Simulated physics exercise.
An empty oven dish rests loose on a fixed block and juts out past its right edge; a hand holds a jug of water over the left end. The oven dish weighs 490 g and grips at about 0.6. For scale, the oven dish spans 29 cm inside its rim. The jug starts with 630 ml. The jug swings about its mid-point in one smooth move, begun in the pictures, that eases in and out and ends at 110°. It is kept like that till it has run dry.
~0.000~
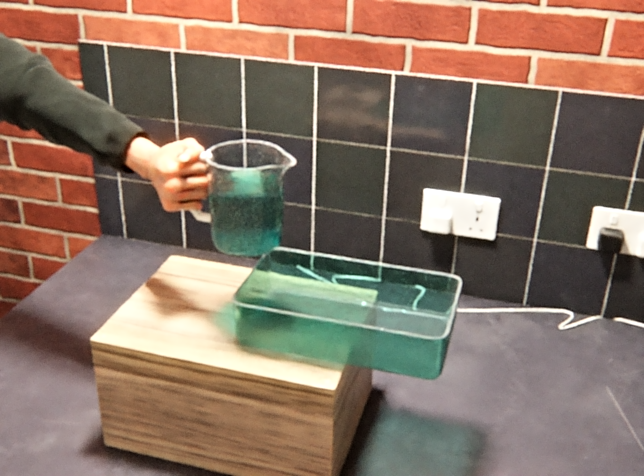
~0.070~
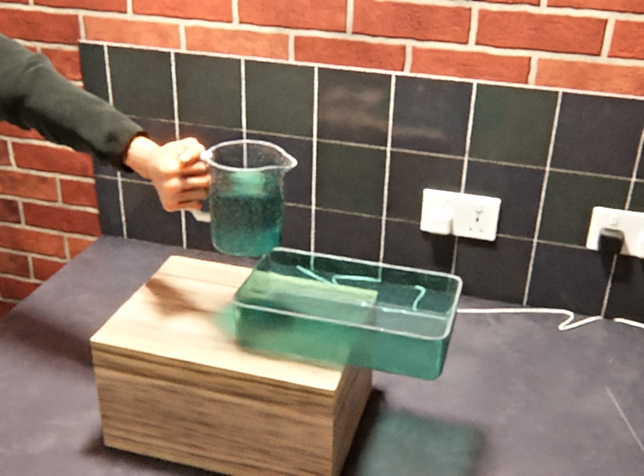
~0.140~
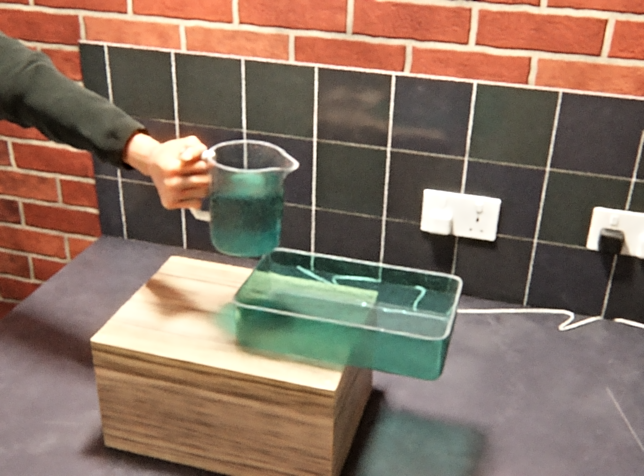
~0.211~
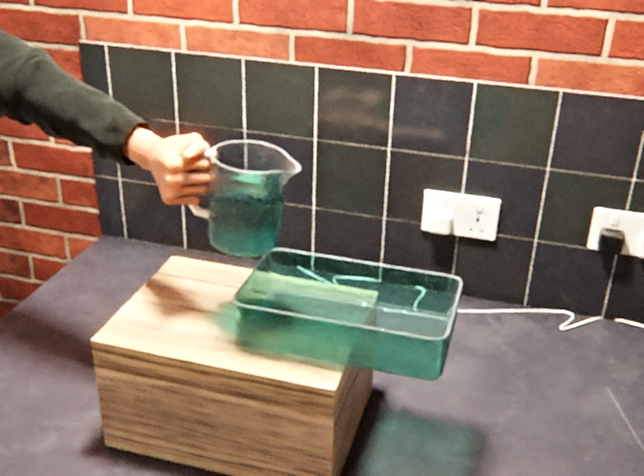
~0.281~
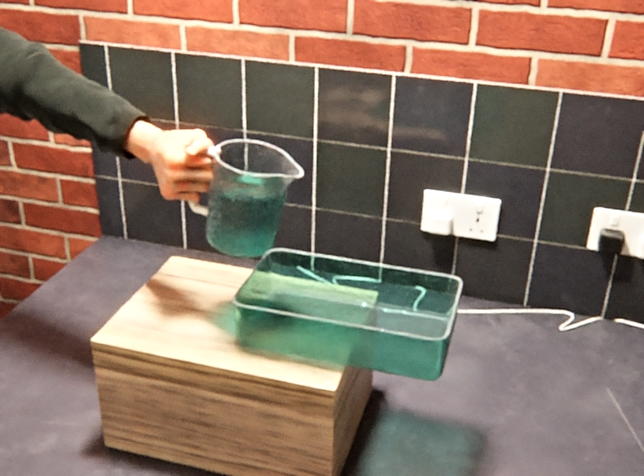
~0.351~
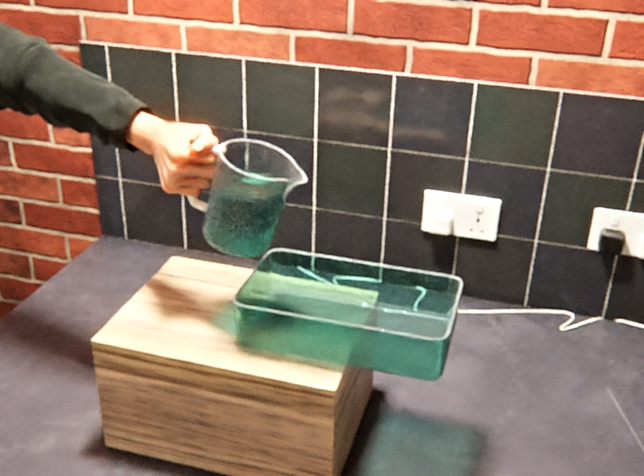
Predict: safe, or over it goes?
The oven dish stays put.
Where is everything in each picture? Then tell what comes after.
It leans 0°; its right rim is at (295, 163); the water meets the walls at (215, 177) and (281, 187); the oven dish's rim runs from (251, 274) to (455, 308); the block's edge is at (333, 389), in the first picture.
It leans 1°; its right rim is at (295, 164); the water meets the walls at (215, 177) and (281, 187), in the second picture.
It leans 3°; its right rim is at (297, 166); the water meets the walls at (216, 178) and (282, 188), in the third picture.
It leans 6°; its right rim is at (300, 169); the water meets the walls at (217, 178) and (284, 187), in the fourth picture.
It leans 11°; its right rim is at (303, 174); the water meets the walls at (218, 179) and (285, 189), in the fifth picture.
It leans 16°; its right rim is at (306, 181); the water meets the walls at (218, 180) and (287, 189), in the sixth picture.
After 0.82 s the tilt is 69° and 88 per cent is still to pour; the oven dish lies level with 2 per cent in it.
After 1.16 s the tilt is 102° and 28 per cent is still to pour; the oven dish lies level with 56 per cent in it.
After 1.51 s the tilt is 110° and 1 per cent is still to pour; the oven dish lies level with 96 per cent in it.
After 1.90 s the tilt is 110° and 0 per cent is still to pour; the oven dish lies level with 97 per cent in it.
In the end the oven dish lies level with 97 per cent in it.
